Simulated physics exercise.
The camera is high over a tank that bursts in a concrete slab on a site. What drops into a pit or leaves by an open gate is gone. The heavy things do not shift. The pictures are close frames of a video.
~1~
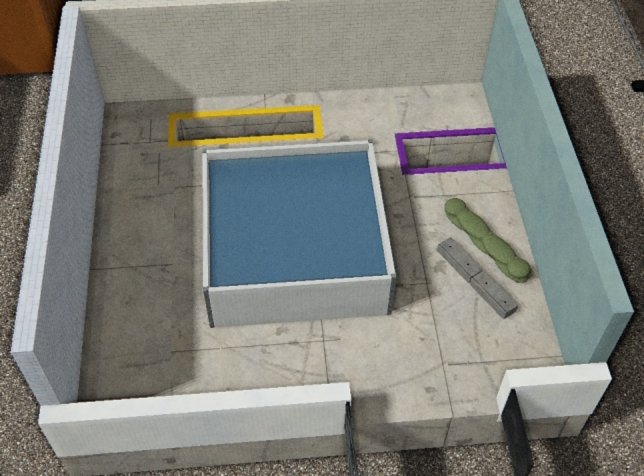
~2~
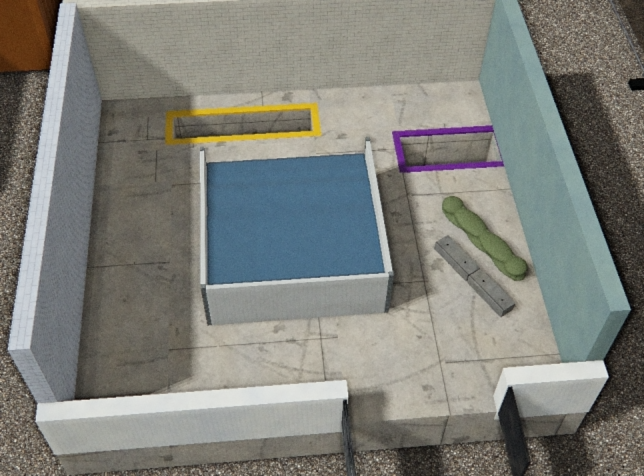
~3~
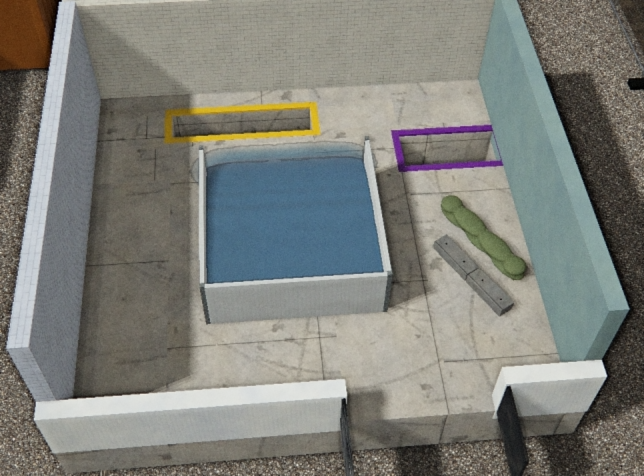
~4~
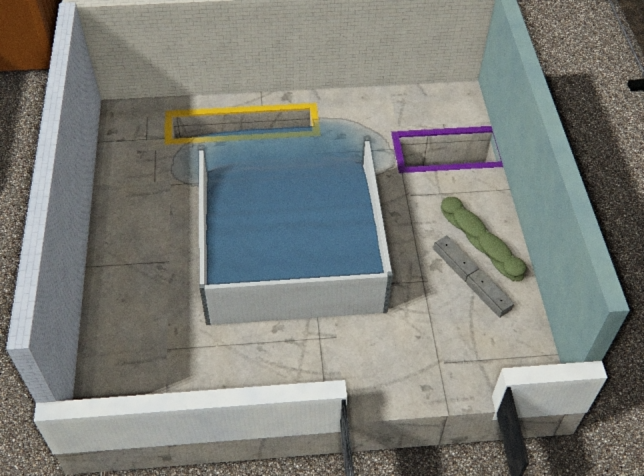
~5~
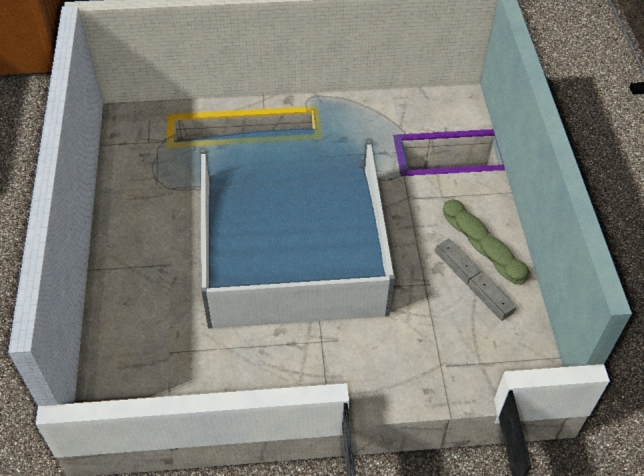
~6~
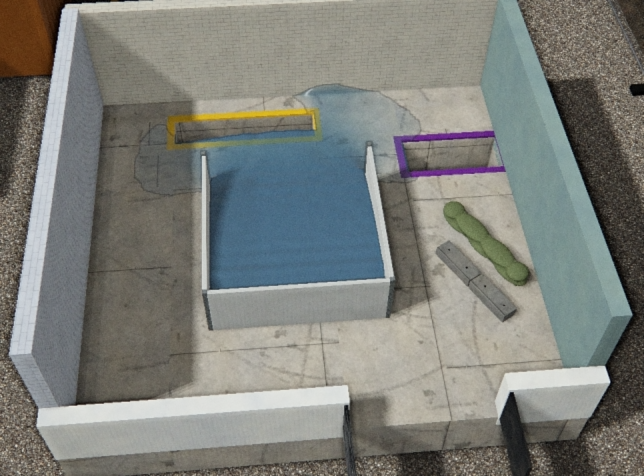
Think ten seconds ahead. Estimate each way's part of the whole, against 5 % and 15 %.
The gate takes under 5 %; the purple pit takes over 15 %; the yellow pit takes over 15 %.
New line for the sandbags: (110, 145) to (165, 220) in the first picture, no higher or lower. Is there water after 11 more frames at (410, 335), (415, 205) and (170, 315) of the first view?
In that order: Not flooded, dry, free of water.
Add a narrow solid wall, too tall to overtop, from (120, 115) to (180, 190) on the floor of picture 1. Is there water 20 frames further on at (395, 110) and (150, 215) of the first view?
In that order: Covered, free of water.
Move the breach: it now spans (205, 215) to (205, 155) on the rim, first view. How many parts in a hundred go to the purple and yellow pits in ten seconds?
In per cent: Purple 6, yellow 30.
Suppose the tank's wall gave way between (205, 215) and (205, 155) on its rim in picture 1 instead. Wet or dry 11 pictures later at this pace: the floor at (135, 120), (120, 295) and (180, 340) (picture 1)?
In turn: Under water, under water, awash.
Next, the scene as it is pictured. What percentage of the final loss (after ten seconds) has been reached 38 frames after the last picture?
Roughly 90 per cent.
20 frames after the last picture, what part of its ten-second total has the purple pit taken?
I make it 35 per cent.
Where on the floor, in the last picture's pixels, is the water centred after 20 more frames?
At about (311, 186).
A moment on, water covers 25 % of the floor; the gate 0 %, the purple pit 0 %, the yellow pit 20 %.
Next, water covers 30 % of the floor; the gate 0 %, the purple pit 1 %, the yellow pit 37 %.
Then, water covers 30 % of the floor; the gate 0 %, the purple pit 6 %, the yellow pit 52 %.
Later, water covers 45 % of the floor; the gate 0 %, the purple pit 13 %, the yellow pit 63 %.
In the end, water covers 50 % of the floor; the gate 0 %, the purple pit 17 %, the yellow pit 69 %.
